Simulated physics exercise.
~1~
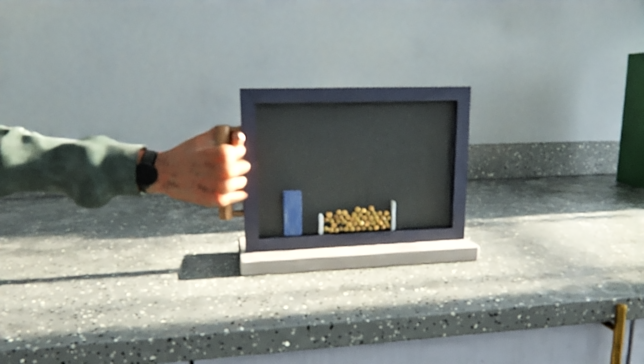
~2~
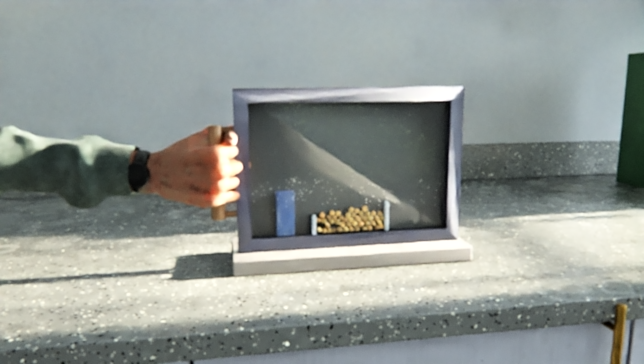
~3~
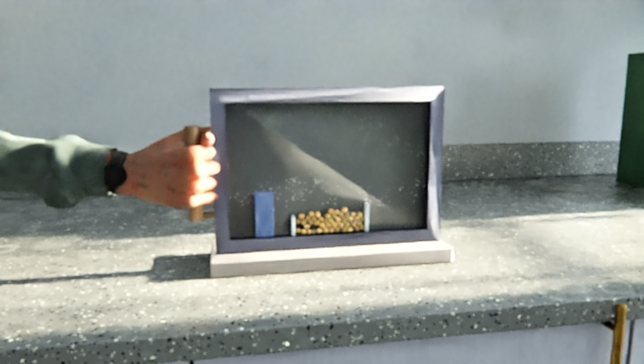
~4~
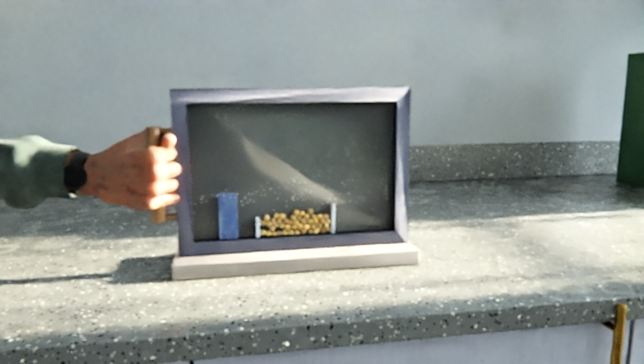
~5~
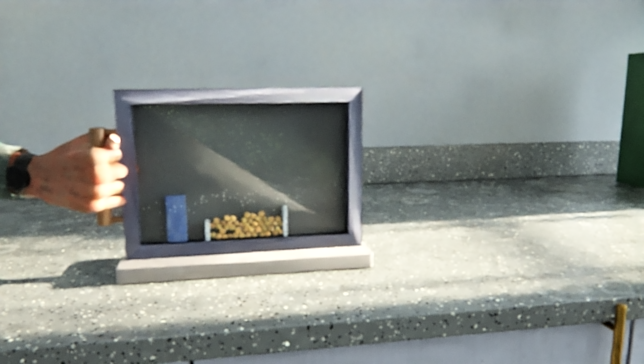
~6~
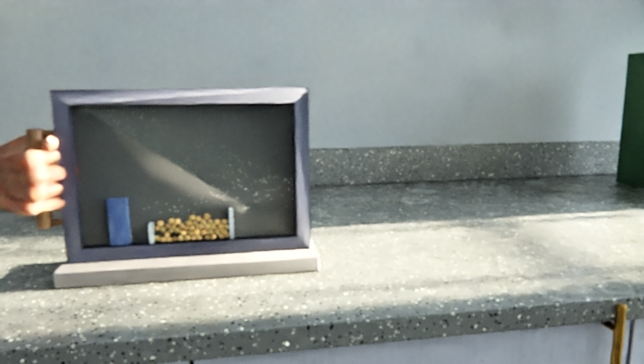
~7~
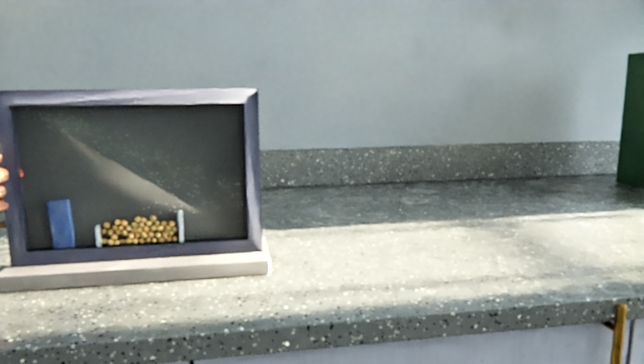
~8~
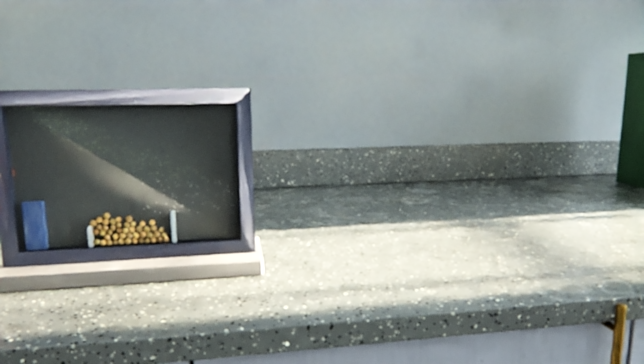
A hand with a dark watch and green sleeve, reaching in from the left, grips the handle of a thin, dark-framed upright case on a speckled grey counter, seen from the front by a still camera. Inside, a blue block stands upright at the left, beside a low pen of golden beads. The hand draws the case leftward, slowly at first, then faster, and slips out of view at the left edge. As the case slows and stops there, the block slides left inside it, ending upright and farther from the beads, which stay heaped in their pen.
